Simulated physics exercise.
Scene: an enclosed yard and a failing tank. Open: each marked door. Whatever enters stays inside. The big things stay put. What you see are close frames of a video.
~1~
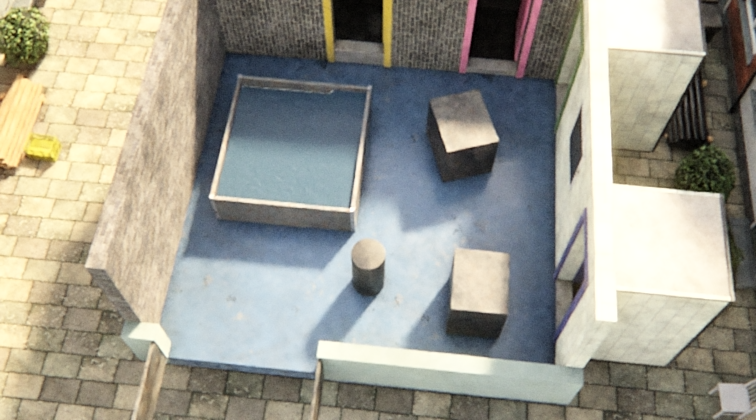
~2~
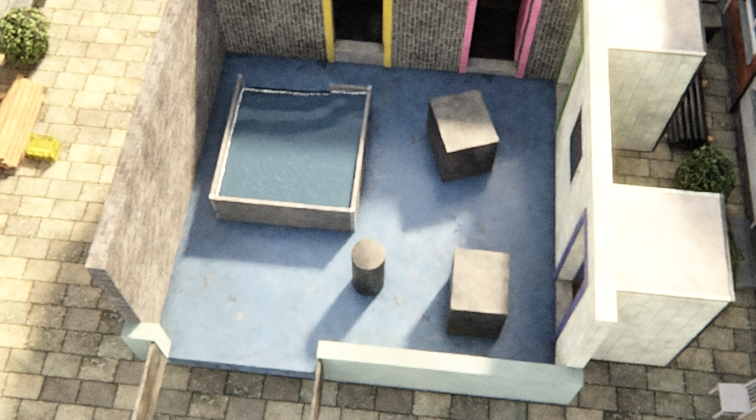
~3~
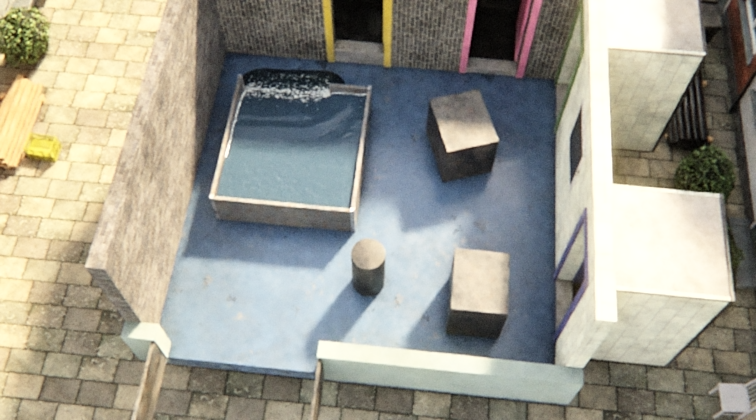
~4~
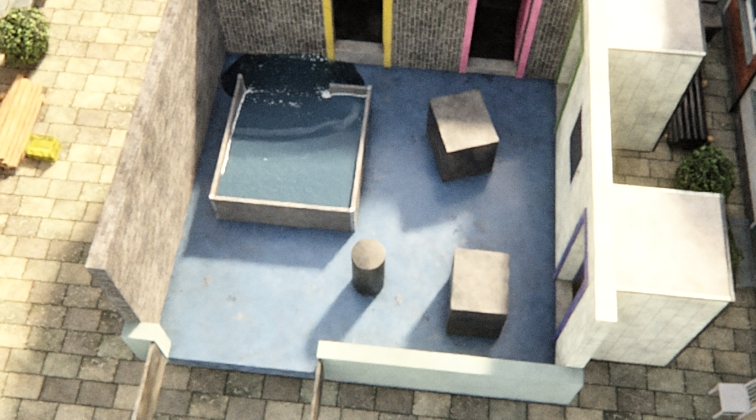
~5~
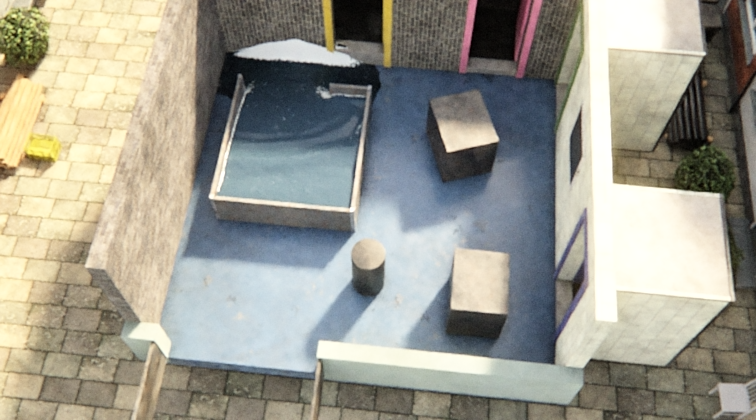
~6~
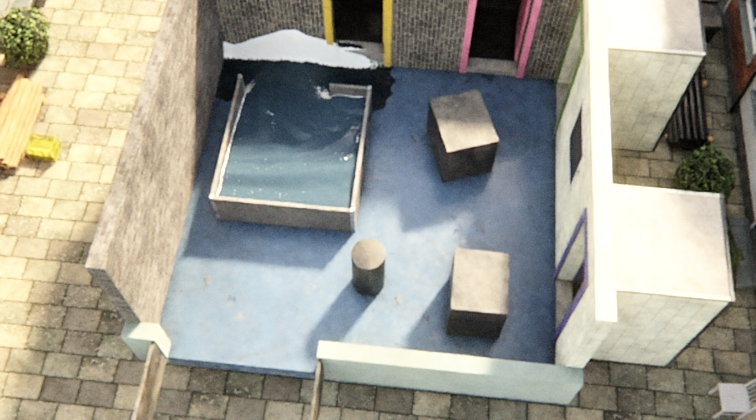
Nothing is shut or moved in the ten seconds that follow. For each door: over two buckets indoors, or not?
Result: The blue door swallows an okay amount of water; the pink door swallows an okay amount of water; the green door swallows too much water; the yellow door swallows an okay amount of water.
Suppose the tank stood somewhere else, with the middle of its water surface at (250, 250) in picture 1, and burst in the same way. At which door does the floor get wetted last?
The one in blue comes last.
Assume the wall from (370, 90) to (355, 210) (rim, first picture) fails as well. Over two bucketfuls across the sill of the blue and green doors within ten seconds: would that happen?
The blue door exceeds the limit and the green door exceeds the limit.
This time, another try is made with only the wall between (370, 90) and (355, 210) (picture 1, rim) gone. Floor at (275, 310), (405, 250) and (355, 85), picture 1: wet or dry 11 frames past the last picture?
Point by point: Untouched, swamped and untouched.
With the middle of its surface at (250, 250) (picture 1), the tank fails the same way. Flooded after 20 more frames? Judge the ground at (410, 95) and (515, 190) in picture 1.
Submerged and unflooded.
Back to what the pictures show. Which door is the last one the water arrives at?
It's the blue door.
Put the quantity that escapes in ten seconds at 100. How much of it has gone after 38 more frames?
It comes to around 70 per cent.
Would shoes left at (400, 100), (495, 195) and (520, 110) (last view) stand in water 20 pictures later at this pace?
First swamped, then spared, then swamped.
A moment on, water covers 15 % of the floor; the blue door not reached, the pink door not reached, the green door not reached, the yellow door wet at the sill, nothing in.
Next, water covers 30 % of the floor; the blue door not reached, the pink door wet at the sill, nothing in, the green door not reached, the yellow door wet at the sill, nothing in.
Then, water covers 50 % of the floor; the blue door not reached, the pink door wet at the sill, nothing in, the green door over two buckets in, the yellow door under two buckets in.
Later, water covers 75 % of the floor; the blue door wet at the sill, nothing in, the pink door wet at the sill, nothing in, the green door far over two buckets in, the yellow door under two buckets in.
In the end, water covers 95 % of the floor; the blue door wet at the sill, nothing in, the pink door under two buckets in, the green door far over two buckets in, the yellow door under two buckets in.
